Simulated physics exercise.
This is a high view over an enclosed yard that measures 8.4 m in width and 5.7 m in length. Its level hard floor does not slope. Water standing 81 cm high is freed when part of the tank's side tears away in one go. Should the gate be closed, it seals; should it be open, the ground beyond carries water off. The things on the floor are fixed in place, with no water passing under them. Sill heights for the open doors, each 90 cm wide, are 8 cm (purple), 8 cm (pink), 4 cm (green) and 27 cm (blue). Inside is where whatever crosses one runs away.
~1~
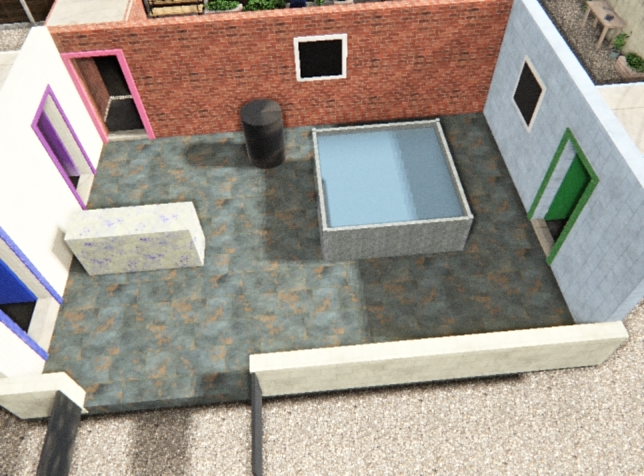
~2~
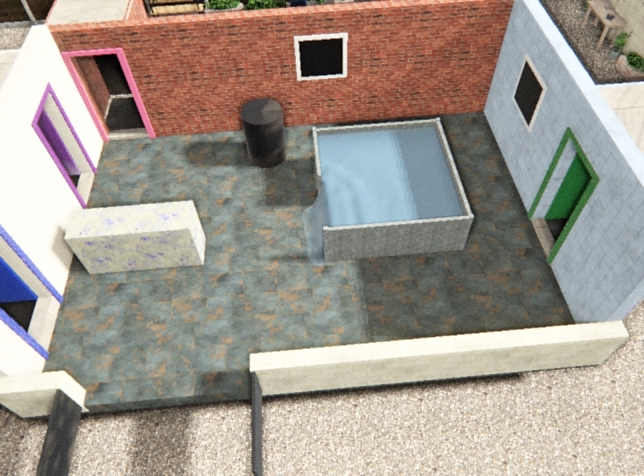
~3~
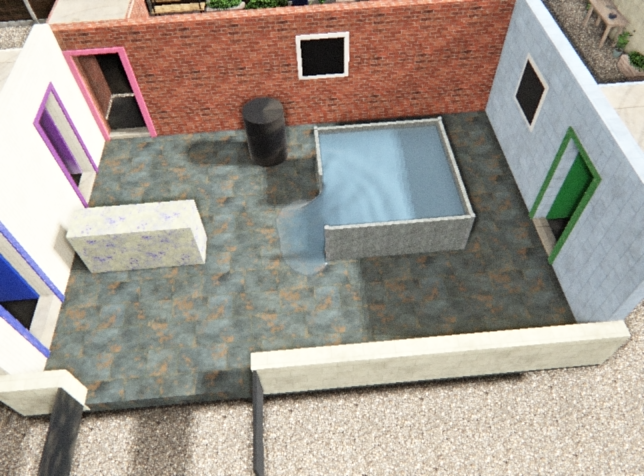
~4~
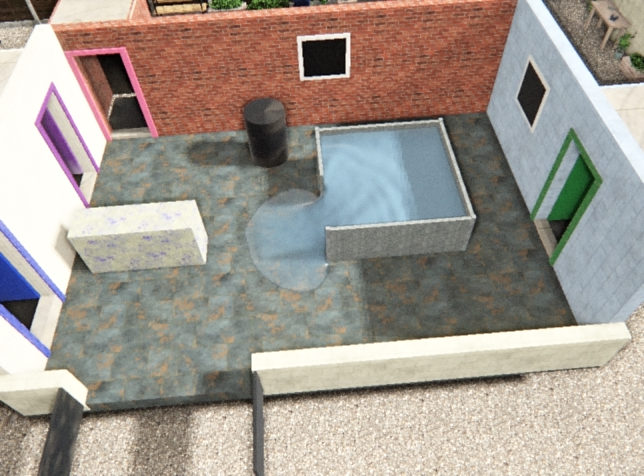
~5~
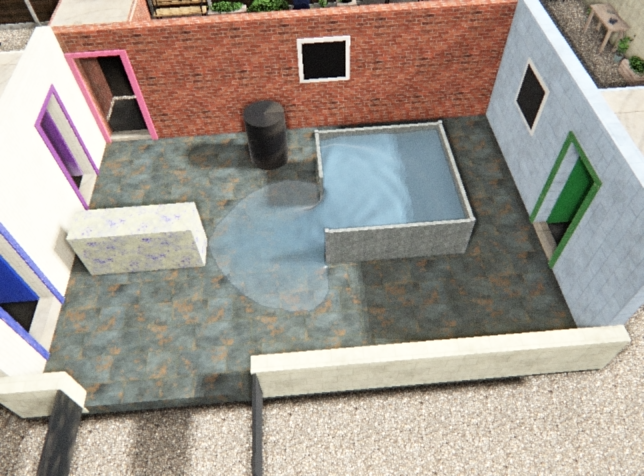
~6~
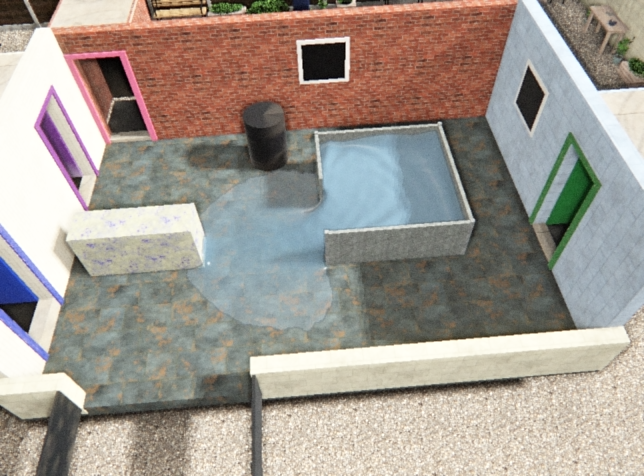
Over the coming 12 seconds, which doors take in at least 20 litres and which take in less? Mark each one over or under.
Purple door - over; pink door - over; green door - under; blue door - under.
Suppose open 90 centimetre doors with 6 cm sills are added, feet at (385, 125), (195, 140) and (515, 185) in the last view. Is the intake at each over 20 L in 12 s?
Well, the first is on the low side, the second is on the high side, and the third is on the low side.
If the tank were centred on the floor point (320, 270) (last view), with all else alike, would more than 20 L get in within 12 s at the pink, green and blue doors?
Checking each door against the limit: Pink tops it, green does not exceed it, blue tops it.
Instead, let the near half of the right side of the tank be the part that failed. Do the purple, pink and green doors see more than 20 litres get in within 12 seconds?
Door purple stays within, door pink stays within, door green goes beyond.
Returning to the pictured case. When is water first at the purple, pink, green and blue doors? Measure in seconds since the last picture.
Clock readings on arrival: Purple door 0.9 seconds, pink door 1.6 seconds, green door not within the 12 s, blue door 0.7 seconds.
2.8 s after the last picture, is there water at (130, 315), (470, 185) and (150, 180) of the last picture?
Point 1: Reached; point 2: Unreached; point 3: Reached.
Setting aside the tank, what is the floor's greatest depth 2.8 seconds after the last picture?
Around 28 centimetres.
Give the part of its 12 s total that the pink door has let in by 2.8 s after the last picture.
About 30%.
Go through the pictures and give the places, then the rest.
Still water, 81 cm deep, in the tank at (386, 174), in the first frame.
Water pours out at (325, 221) and has run 0.7 m, to (316, 262); typically 10 cm deep outside, 81 cm at the tank's back, in the second frame.
Water pours out at (326, 223) and has run 1.0 m, to (304, 271); typically 13 cm deep outside, 81 cm at the tank's back, in the third frame.
The front is at (251, 225), 1.5 m from the gap at (327, 224); 2.4 m2 of floor is under water; 81 cm left at the back of the tank, in the fourth frame.
The front is at (214, 238), 2.1 m from the gap at (327, 227); 4.4 m2 of floor is under water; 80 cm left at the back of the tank, in the fifth frame.
The front is at a hidden place, 2.6 m from the gap at (326, 228); 6.3 m2 of floor is under water; 74 cm left at the back of the tank, in the sixth frame.
Then, 0.7 s after the last picture water covers 40 % of the floor and is deepest (49 cm) near (321, 241); purple door not reached, pink door not reached, green door not reached, blue door 1 cm at the sill, 0 L in.
Then, 1.5 s after the last picture water covers 50 % of the floor and is deepest (42 cm) near (213, 257); purple door 18 cm at the sill, 32 L in, pink door not reached, green door not reached, blue door 19 cm at the sill, 0 L in.
Then, 2.8 s after the last picture water covers 55 % of the floor and is deepest (28 cm) near (321, 241); purple door 18 cm at the sill, 112 L in, pink door 25 cm at the sill, 88 L in, green door not reached, blue door 19 cm at the sill, 0 L in.
Then, 6.3 s after the last picture water covers 60 % of the floor and is deepest (16 cm) near (213, 257); purple door 13 cm at the sill, 226 L in, pink door 15 cm at the sill, 247 L in, green door not reached, blue door 6 cm at the sill, 0 L in.
Then, 11.3 s after the last picture water covers 70 % of the floor and is deepest (11 cm) near (212, 144); purple door 7 cm at the sill, 264 L in, pink door 8 cm at the sill, 300 L in, green door not reached, blue door 8 cm at the sill, 0 L in.
